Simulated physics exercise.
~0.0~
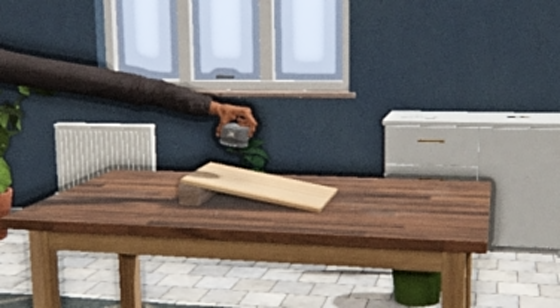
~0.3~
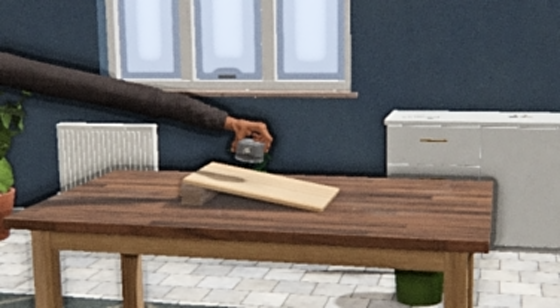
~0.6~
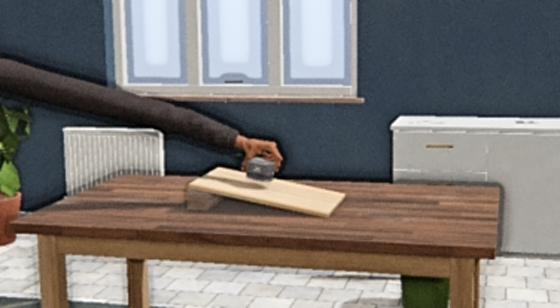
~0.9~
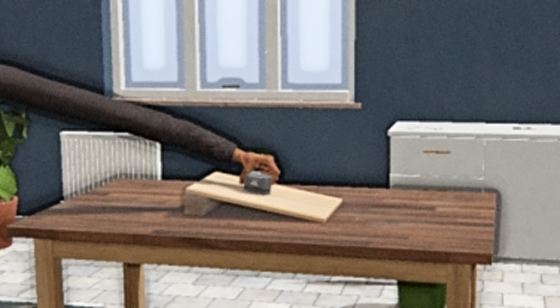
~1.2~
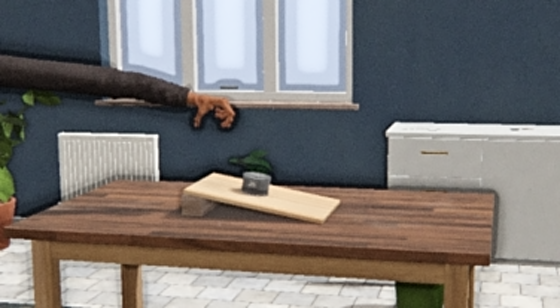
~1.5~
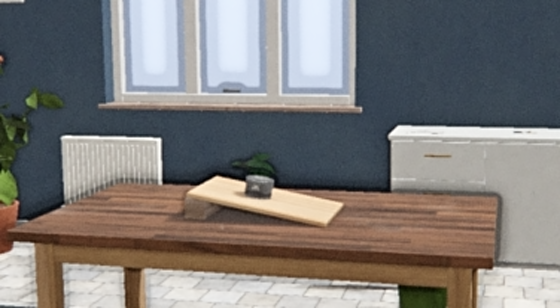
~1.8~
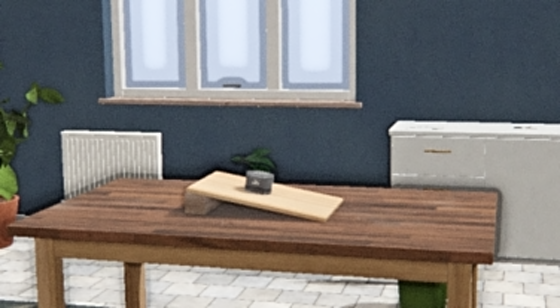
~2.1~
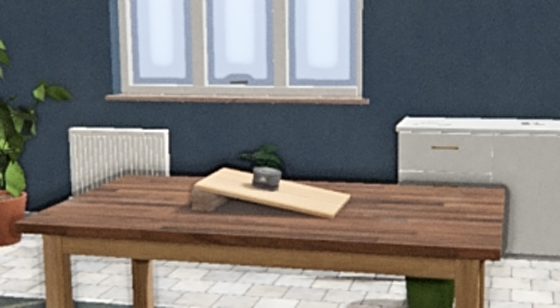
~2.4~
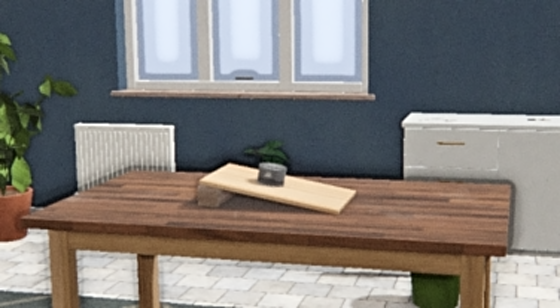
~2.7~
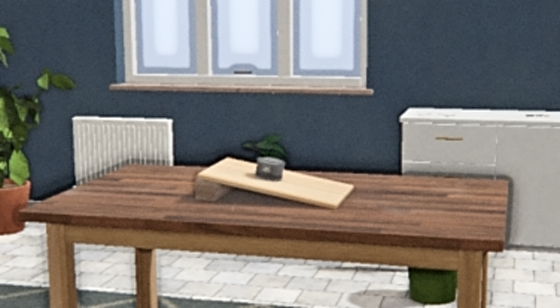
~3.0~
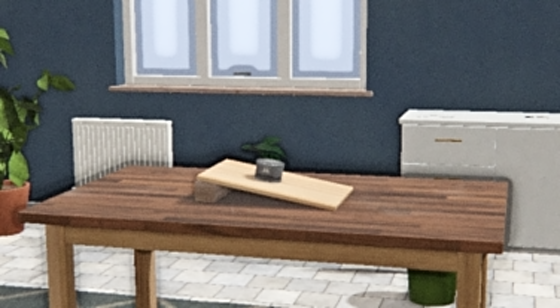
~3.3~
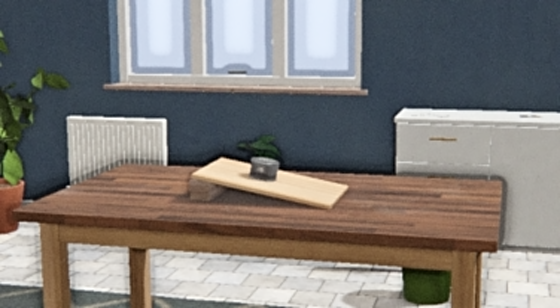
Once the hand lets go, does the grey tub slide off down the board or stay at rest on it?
The grey tub stays at rest on the sloping board, keeping the place where the hand left it.
